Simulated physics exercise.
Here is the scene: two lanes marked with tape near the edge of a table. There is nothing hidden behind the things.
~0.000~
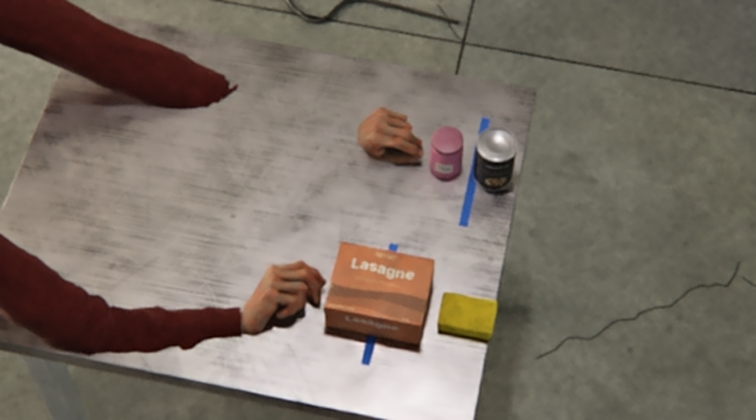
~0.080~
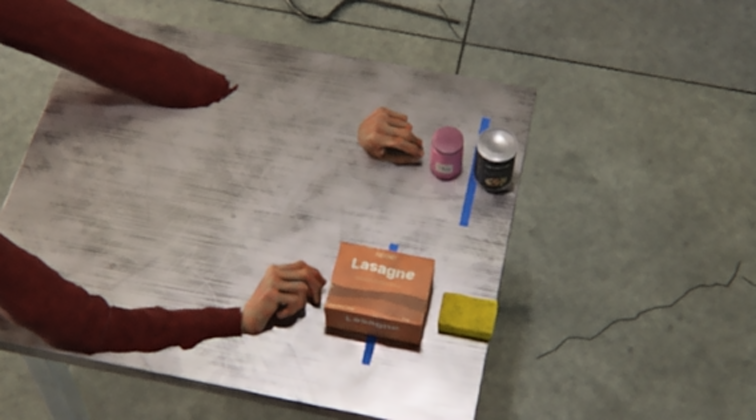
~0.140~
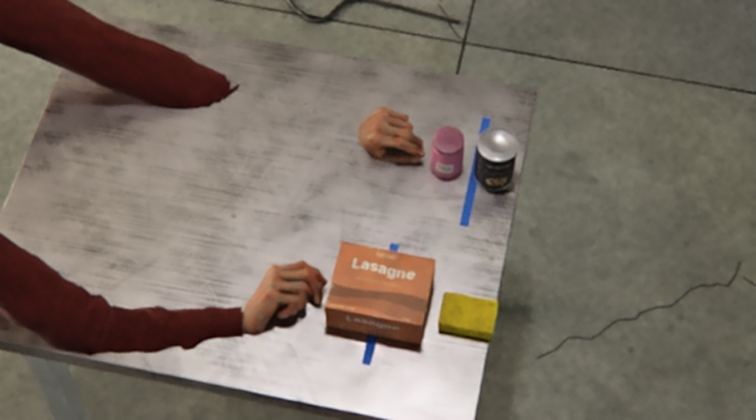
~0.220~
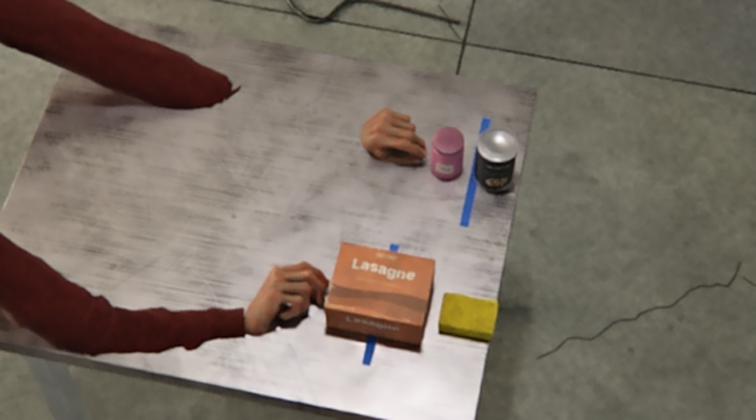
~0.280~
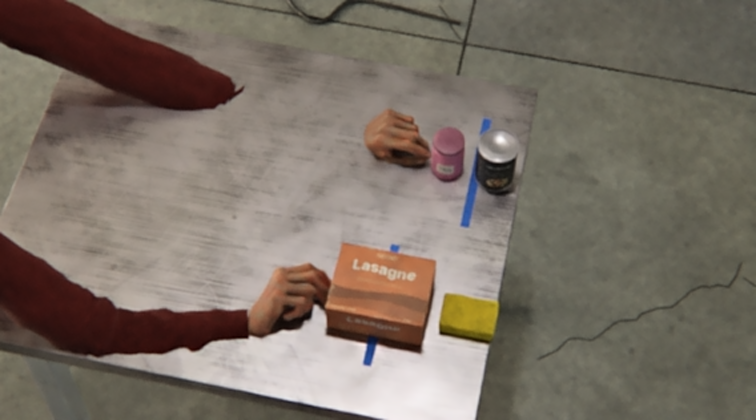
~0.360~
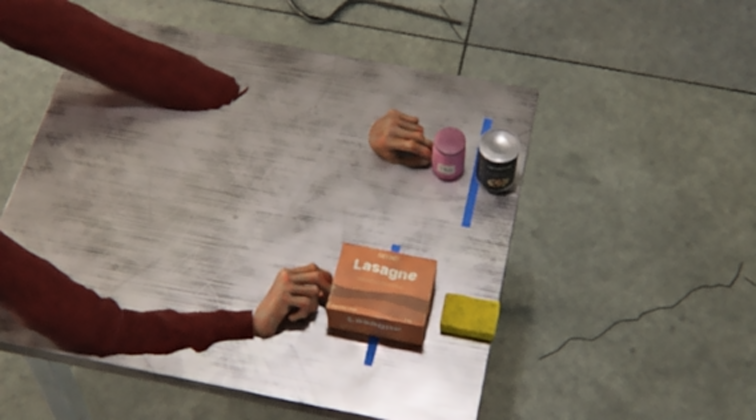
Hands in dark red sleeves inching right on a table toward a pink jar and an orange lasagne box, objects barely shifting.
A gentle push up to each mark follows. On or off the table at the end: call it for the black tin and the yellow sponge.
Calls: Black tin off, yellow sponge off.
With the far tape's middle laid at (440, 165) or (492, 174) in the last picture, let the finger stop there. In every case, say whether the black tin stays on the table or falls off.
Well, the first time it never leaves the tabletop, and the second time it leaves the tabletop.
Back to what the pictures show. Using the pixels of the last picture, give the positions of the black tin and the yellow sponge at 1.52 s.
In order: (545, 173) and (515, 365).
By 1.52 s, black tin tilted by 24° near (545, 173); yellow sponge dropping near (515, 365).
By 1.78 s, black tin dropping near (576, 262); yellow sponge fallen.
When it is over (2.1 s), the black tin drops to the floor; the yellow sponge drops to the floor.
